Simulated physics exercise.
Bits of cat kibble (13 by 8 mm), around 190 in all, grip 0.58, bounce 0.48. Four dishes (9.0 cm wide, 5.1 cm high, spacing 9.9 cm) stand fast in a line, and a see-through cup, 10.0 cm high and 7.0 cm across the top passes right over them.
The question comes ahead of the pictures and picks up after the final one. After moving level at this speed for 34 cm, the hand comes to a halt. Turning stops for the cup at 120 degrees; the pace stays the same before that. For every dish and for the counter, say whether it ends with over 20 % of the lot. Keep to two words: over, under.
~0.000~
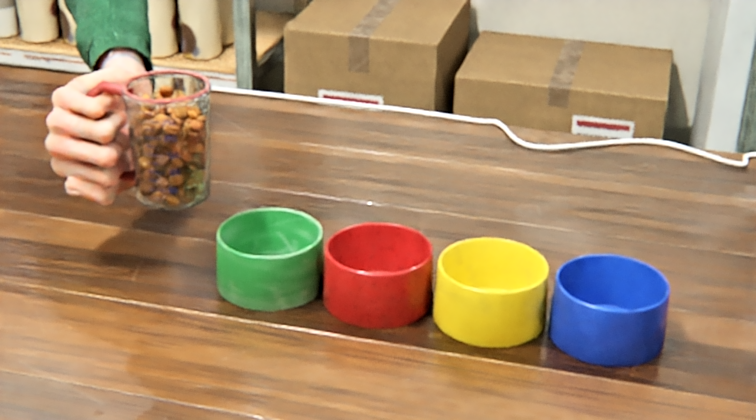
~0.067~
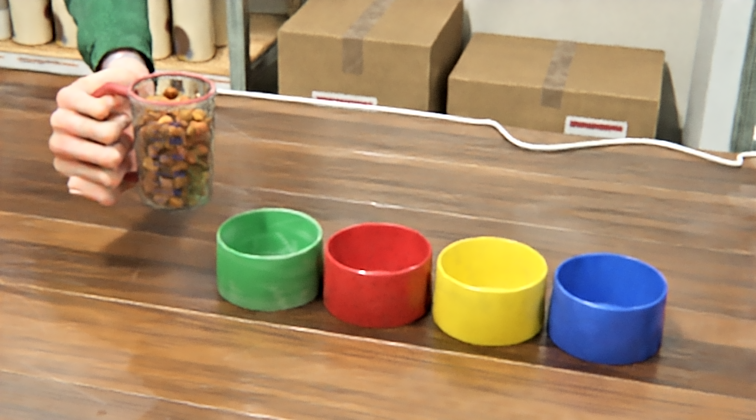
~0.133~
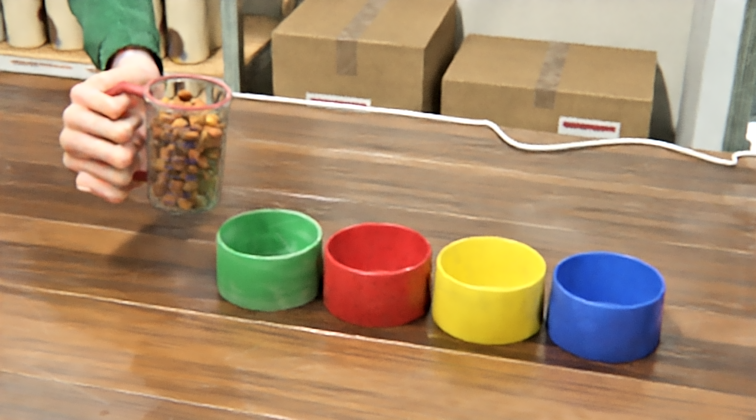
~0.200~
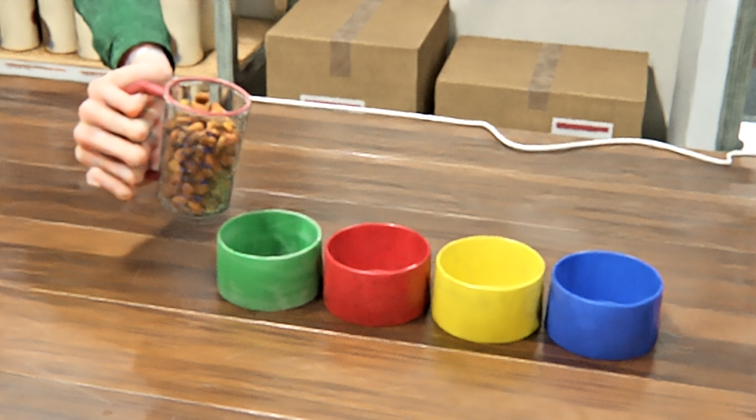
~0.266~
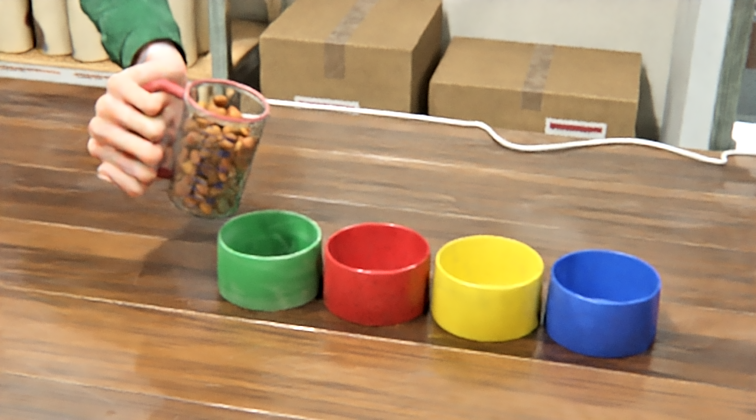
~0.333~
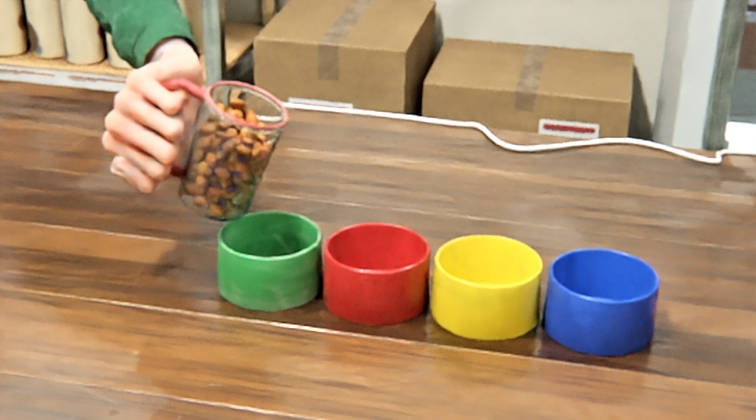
Red dish: Under, blue dish: Over, green dish: Under, yellow dish: Under, counter: Under.
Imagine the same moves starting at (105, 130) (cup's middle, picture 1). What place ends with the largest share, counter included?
Largest amount ends at yellow.
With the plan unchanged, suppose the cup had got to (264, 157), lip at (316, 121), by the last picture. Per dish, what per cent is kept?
You'd end up with red at 0, blue at 100, green at 0 and yellow at 0.
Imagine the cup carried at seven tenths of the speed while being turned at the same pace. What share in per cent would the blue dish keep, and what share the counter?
Blue: 10; counter: 10.
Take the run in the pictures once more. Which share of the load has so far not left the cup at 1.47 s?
Somewhere close to 95 percent.
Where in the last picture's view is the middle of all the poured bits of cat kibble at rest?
(608, 301).
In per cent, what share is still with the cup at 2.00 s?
Approx. 5 % - an estimate.
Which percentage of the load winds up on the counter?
Close to 5 per cent, give or take.
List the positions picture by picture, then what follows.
The first picture shows cup at (170, 141), tilt 0 degrees, lip at (205, 91), moved 0.0 cm; middle of the pieces at (174, 145); green dish at (270, 233); red dish at (379, 248); yellow dish at (493, 265); blue dish at (613, 282).
The second picture shows cup at (174, 143), tilt 1 degrees, lip at (211, 94), moved 0.4 cm; middle of the pieces at (178, 147).
The third picture shows cup at (186, 145), tilt 5 degrees, lip at (227, 100), moved 1.5 cm; middle of the pieces at (190, 149).
The fourth picture shows cup at (201, 148), tilt 10 degrees, lip at (247, 107), moved 2.8 cm; middle of the pieces at (204, 152).
The fifth picture shows cup at (215, 151), tilt 15 degrees, lip at (266, 114), moved 4.1 cm; middle of the pieces at (218, 155).
The sixth picture shows cup at (230, 153), tilt 20 degrees, lip at (285, 122), moved 5.4 cm; middle of the pieces at (232, 158); green dish at (270, 235); red dish at (377, 248); yellow dish at (489, 261); blue dish at (604, 275). Its pace works out near 75 degrees a second; the hand travels 20 cm a second.
After 1.01 s, tilt 71 degrees; cup holds 100 %.
After 1.47 s, tilt 105 degrees; cup holds 95 %, yellow 5 %.
Then, at 2.00 s, tilt 120 degrees; cup holds 5 %, blue 85 %, yellow 5 %.
By 2.7 s all is still; red 0 %, blue 90 %, green 0 %, yellow 5 %, counter 5 %.
